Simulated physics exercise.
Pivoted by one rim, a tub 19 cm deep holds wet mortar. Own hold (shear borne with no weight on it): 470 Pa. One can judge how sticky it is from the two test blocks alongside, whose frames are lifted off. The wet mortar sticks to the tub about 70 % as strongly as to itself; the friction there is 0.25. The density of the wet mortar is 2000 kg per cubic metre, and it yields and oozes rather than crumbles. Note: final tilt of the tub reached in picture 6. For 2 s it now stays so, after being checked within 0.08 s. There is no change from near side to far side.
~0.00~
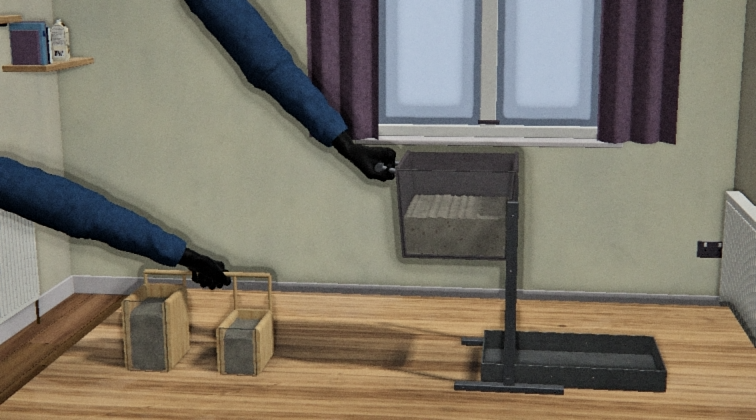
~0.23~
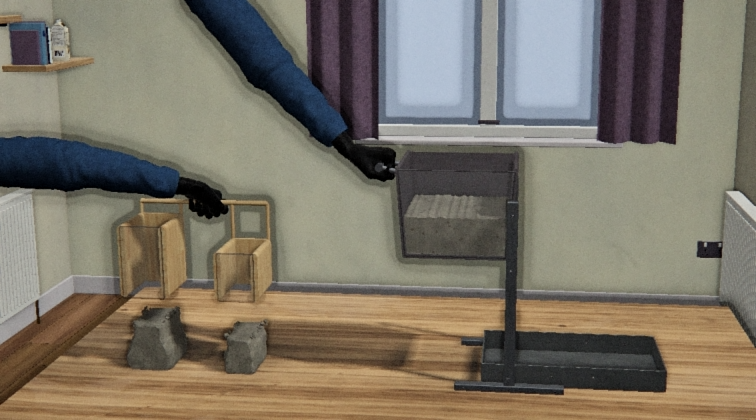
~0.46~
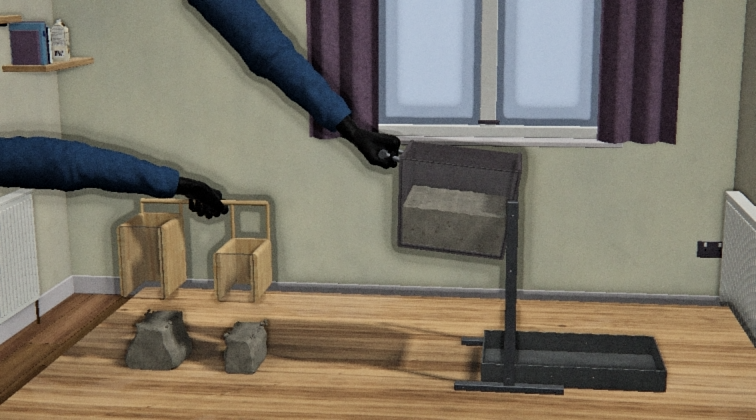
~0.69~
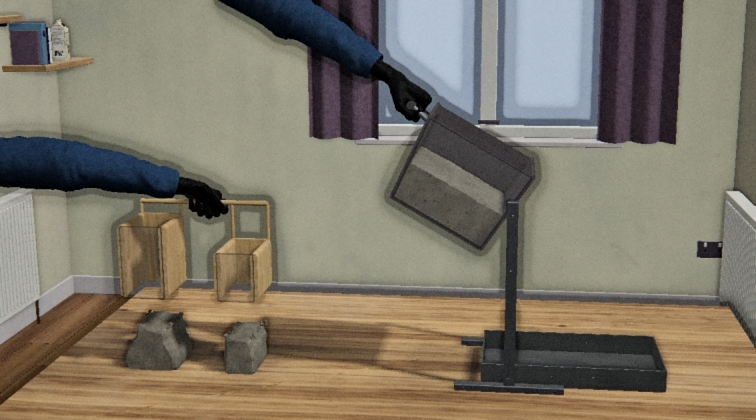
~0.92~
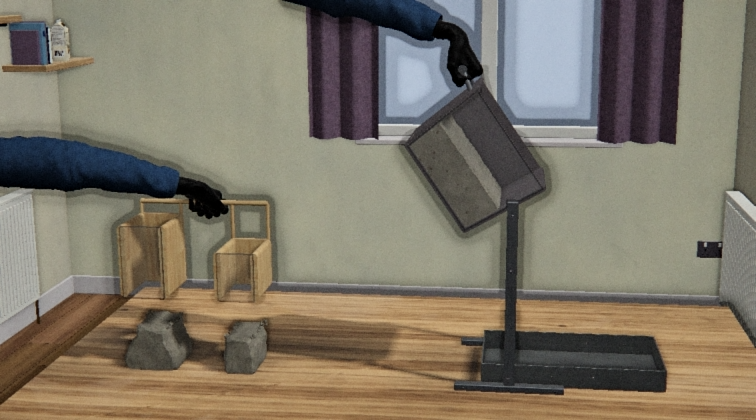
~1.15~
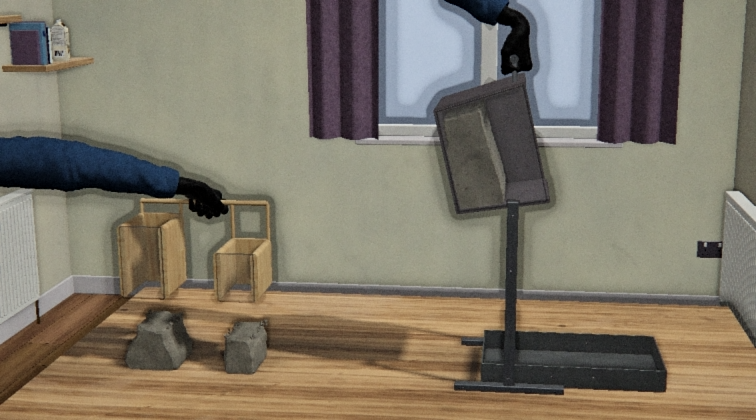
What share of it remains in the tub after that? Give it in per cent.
100 %.
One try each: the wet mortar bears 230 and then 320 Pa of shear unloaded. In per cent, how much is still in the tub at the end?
Roughly 90 % followed by roughly 100 %.
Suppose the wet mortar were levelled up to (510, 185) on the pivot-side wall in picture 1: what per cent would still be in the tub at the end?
Result: Approx. 70 % remaining in tub.
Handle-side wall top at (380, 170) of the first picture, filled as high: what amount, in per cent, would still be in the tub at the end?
Near 100 per cent.
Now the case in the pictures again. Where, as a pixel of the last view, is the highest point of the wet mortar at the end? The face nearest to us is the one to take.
Roughly at pixel (500, 137).
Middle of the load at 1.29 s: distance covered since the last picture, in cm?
Shift: Roughly 3 cm.
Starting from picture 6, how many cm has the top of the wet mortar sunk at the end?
5 cm.
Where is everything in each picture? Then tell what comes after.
Handle-side rim at (400, 169), tilt 0 degrees; crest of the wet mortar at (406, 216); block heights 14 cm, 9.1 cm (left to right), in the first frame.
Handle-side rim at (400, 169), tilt 0 degrees; crest of the wet mortar at (406, 216); block heights 12 cm, 8.9 cm (left to right), in the second frame.
Handle-side rim at (404, 158), tilt 6 degrees; crest of the wet mortar at (408, 206); block heights 11 cm, 8.9 cm (left to right), in the third frame.
Handle-side rim at (432, 118), tilt 30 degrees; crest of the wet mortar at (411, 164); block heights 11 cm, 8.9 cm (left to right), in the fourth frame.
Handle-side rim at (479, 91), tilt 56 degrees; crest of the wet mortar at (438, 125); block heights 11 cm, 8.9 cm (left to right), in the fifth frame.
Handle-side rim at (524, 87), tilt 77 degrees; crest of the wet mortar at (480, 111); block heights 11 cm, 8.9 cm (left to right), in the sixth frame.
After 1.29 s, the tub is at 77 degrees and holds 100 %.
After 1.46 s, the tub is at 77 degrees and holds 100 %.
After 1.63 s, the tub is at 77 degrees and holds 100 %.
After 1.80 s, the tub is at 77 degrees and holds 100 %.
After 3.15 s, the tub is at 77 degrees and holds 100 %.
